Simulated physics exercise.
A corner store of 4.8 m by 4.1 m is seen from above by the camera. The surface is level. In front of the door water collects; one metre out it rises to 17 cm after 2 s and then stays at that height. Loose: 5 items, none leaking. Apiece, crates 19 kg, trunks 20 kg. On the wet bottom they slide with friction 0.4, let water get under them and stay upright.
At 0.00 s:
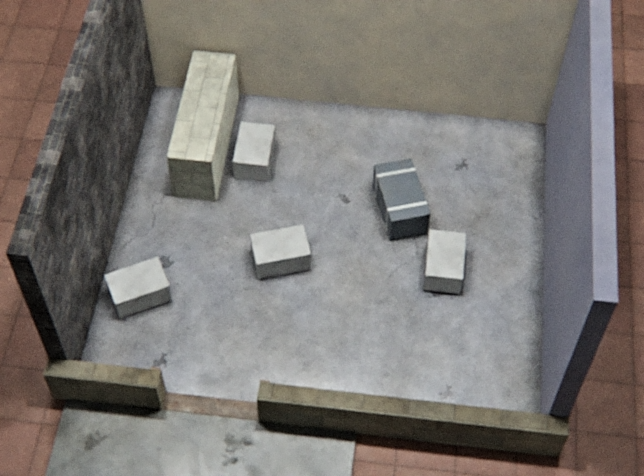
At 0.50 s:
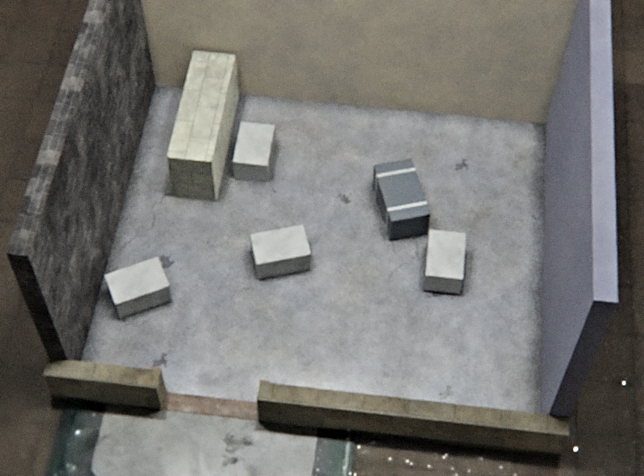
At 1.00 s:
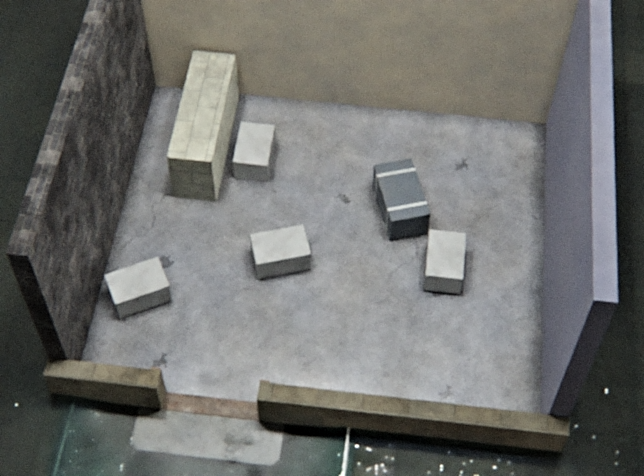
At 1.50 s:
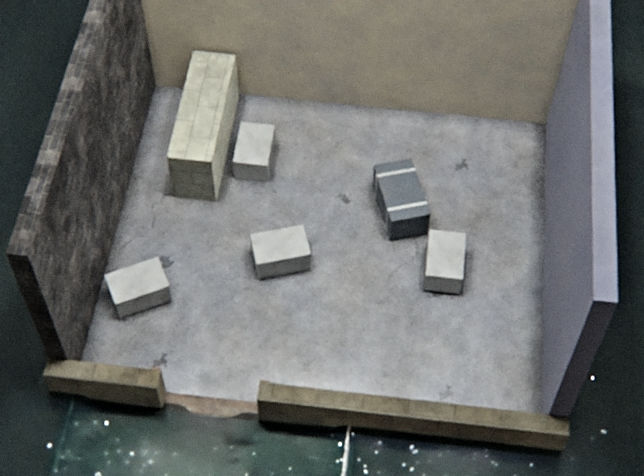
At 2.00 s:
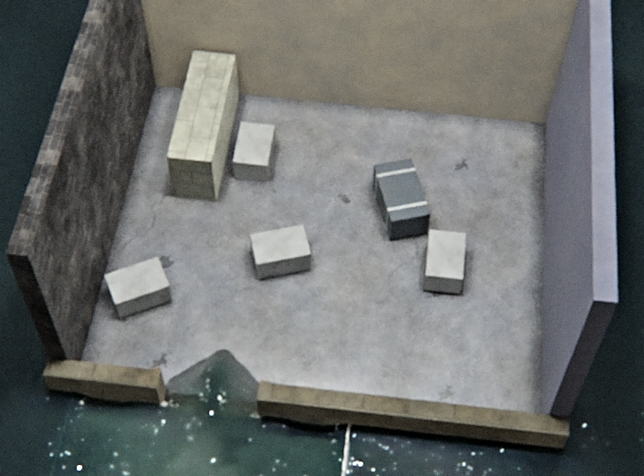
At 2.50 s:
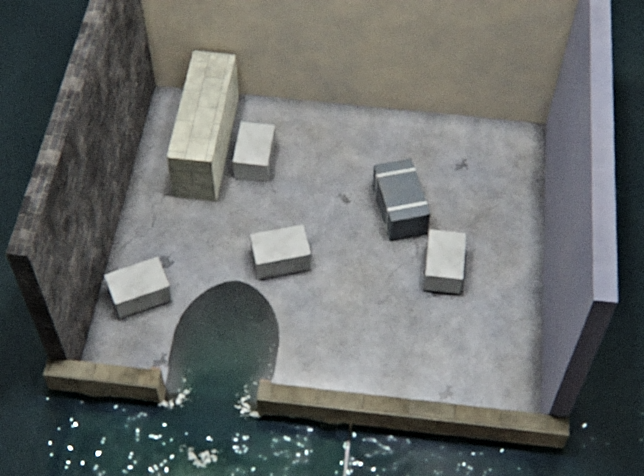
Dark, glinting water spreads over the reddish tiled ground around a small open-topped store, seen from a fixed view high above, and covers the pale slab outside the doorway. Inside, on a grey floor, stand a tall cream block and a pale box at upper left, a dark striped crate right of centre, and three more pale boxes. The water then pushes through the front gap in a rounded tongue, while the objects stay still.
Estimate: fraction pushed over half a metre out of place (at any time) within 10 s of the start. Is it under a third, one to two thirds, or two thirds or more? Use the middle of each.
Under a third.
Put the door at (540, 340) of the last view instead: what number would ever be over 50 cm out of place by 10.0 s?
The answer would then be 1.
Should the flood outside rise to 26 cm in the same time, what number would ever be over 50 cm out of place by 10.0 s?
The answer would then be 4.
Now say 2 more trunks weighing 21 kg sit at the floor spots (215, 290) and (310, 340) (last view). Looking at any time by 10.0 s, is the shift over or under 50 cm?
The first: Exceeds it. The second: Falls below it.
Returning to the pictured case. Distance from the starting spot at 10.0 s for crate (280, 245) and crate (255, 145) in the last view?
They've ended up 120 cm and 30 cm away, in that order.
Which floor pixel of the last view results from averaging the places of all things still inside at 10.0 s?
Close to (320, 215).
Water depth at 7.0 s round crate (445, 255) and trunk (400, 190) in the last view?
Roughly 3 and 4 cm.
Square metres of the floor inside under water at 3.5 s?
The covered patch comes to about 5.0 m2.
After 3.5 s 0 of 5 are over 50 cm from their spots; 0 afloat.
After 4.5 s 0 of 5 are over 50 cm from their spots; 0 afloat.
After 7.0 s 0 of 5 are over 50 cm from their spots; 0 afloat.
After 10.0 s 1 of 5 are over 50 cm from their spots, and 1 have been at some point; 1 afloat.
